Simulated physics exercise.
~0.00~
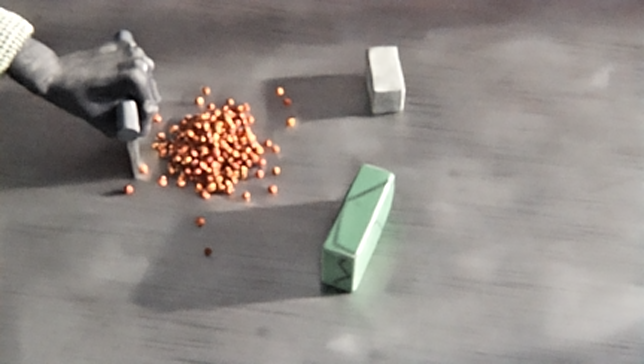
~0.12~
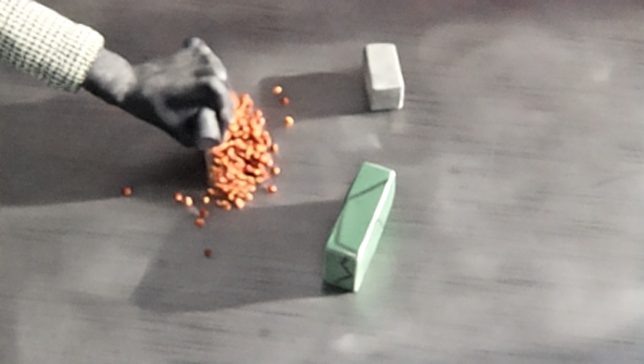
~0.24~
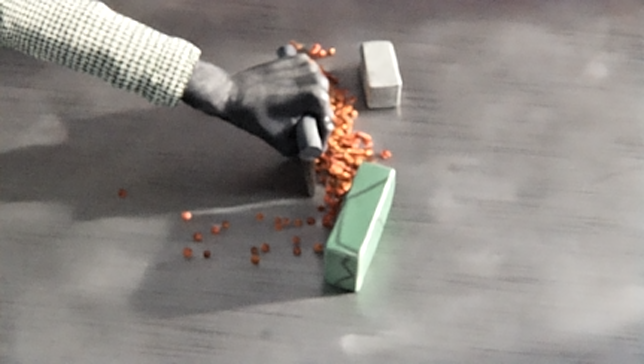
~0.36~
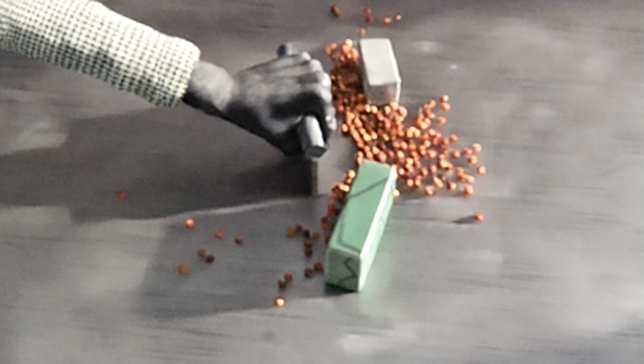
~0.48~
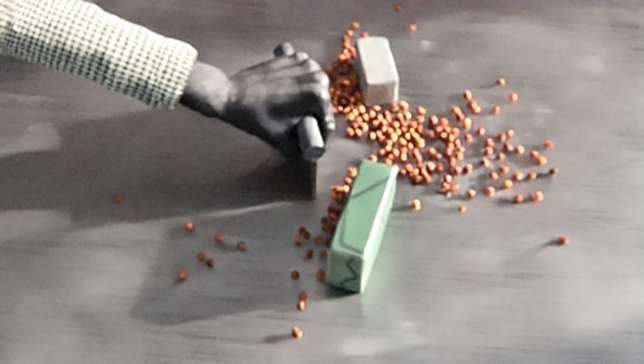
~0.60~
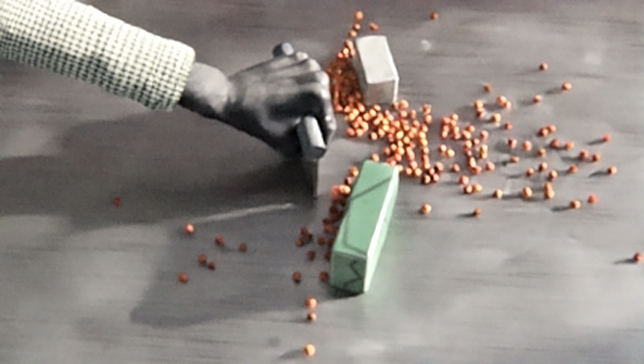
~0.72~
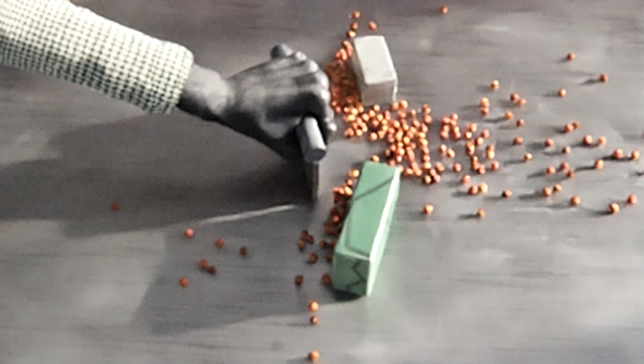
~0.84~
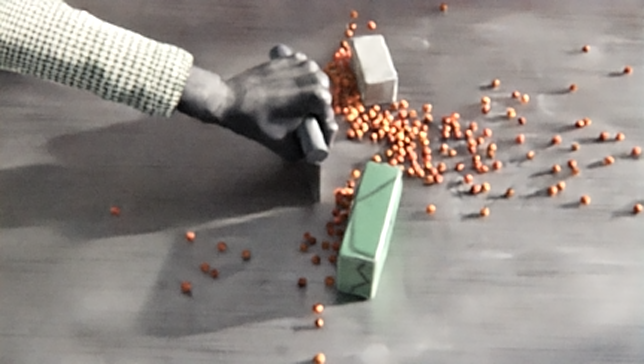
The clip shows a dark-gloved hand pushing a heap of small orange pellets rightward with a scraper toward a grey block and a green block, then stopping. Many pellets scatter through the gap and beyond, while others stay held up before the blocks.
